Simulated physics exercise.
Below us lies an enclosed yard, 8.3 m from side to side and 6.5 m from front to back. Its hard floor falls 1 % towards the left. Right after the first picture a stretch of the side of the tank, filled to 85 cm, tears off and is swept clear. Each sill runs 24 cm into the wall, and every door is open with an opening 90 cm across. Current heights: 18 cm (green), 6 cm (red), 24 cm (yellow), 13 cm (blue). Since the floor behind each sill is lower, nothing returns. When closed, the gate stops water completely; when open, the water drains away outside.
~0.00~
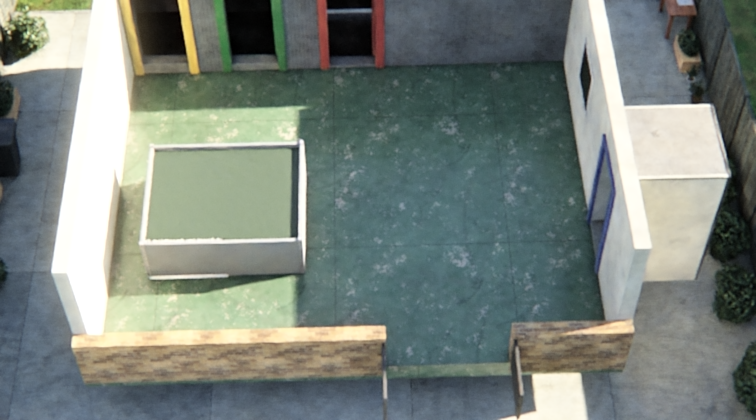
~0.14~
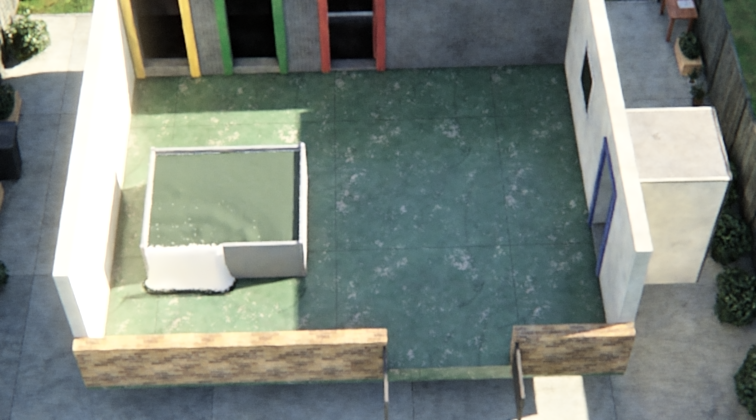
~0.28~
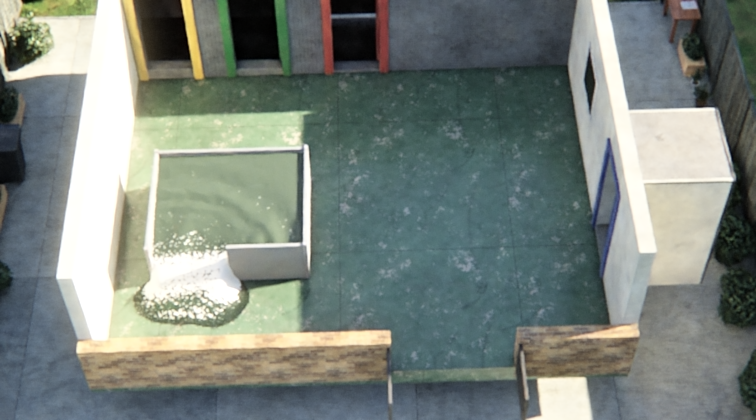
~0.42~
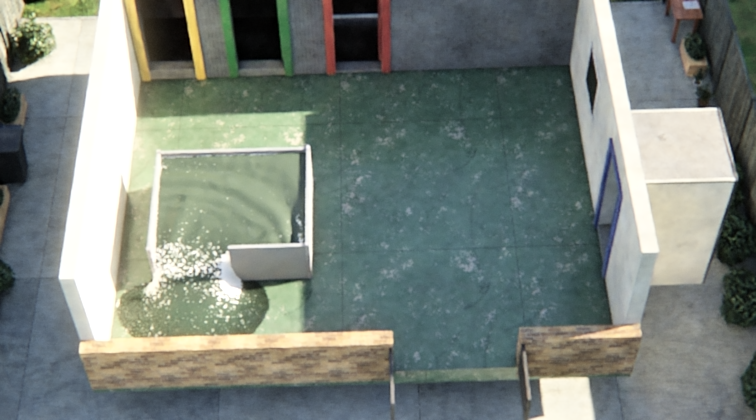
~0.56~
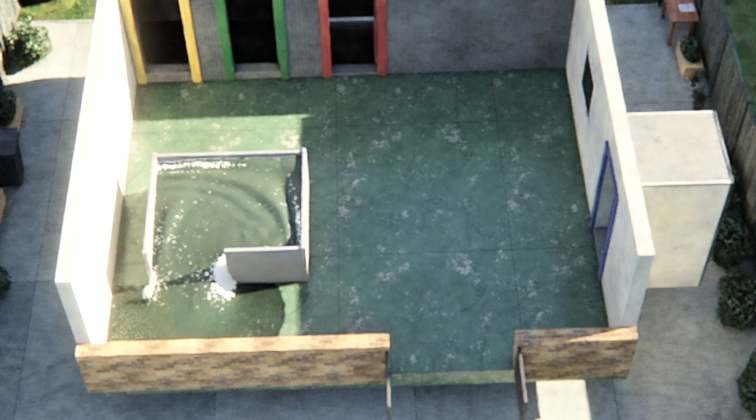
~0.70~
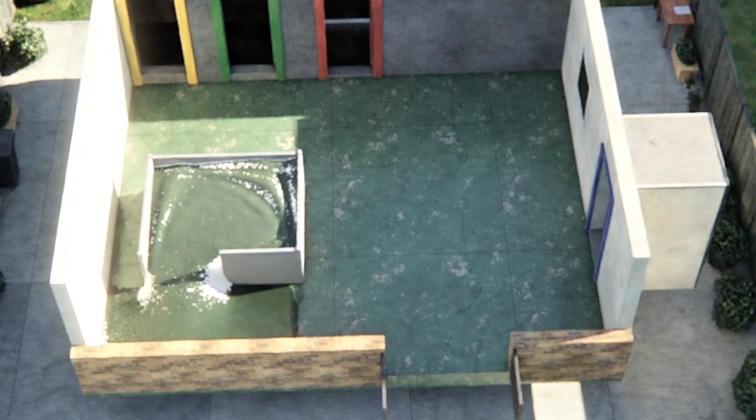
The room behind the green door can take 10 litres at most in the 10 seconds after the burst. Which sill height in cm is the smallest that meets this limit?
A height of roughly 5.5 cm.
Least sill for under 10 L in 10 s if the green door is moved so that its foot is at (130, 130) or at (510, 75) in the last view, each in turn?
In turn: About 8.0 cm, about 13.5 cm.
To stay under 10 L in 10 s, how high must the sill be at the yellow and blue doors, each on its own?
About 30 cm at yellow and about 15 cm at blue.
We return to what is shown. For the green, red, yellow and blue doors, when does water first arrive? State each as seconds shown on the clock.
Arrives: Green 4.0 s / red 5.0 s / yellow 3.0 s / blue 3.4 s.
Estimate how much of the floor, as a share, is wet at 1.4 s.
Around 10 per cent of the free floor.
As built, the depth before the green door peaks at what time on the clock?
Peak time: About 5.5 s.
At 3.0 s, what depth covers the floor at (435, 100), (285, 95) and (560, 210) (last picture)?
About 0, 0 and 0 cm respectively.
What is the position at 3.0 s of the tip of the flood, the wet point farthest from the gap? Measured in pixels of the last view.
Roughly at (587, 356) in the last view.
After 1.4 s water covers 10 % of the floor, deepest (76 cm) near (98, 373); it has not reached the green door.
After 3.0 s water covers 45 % of the floor, deepest (46 cm) near (98, 373); it has not reached the green door.
After 10.0 s water covers 100 % of the floor, deepest (14 cm) near (545, 148); 5 cm at the green door, 0 litres in over its 18 cm sill.
At the green door as built, the water arrived by 4.0 s and peaked near 9 cm at 5.4 s.
Run again over the same 10 s with other heights there, 15 litres in over 5 cm, 4 litres over 7 cm. The limit of 10 litres is kept from about 5.5 cm up.
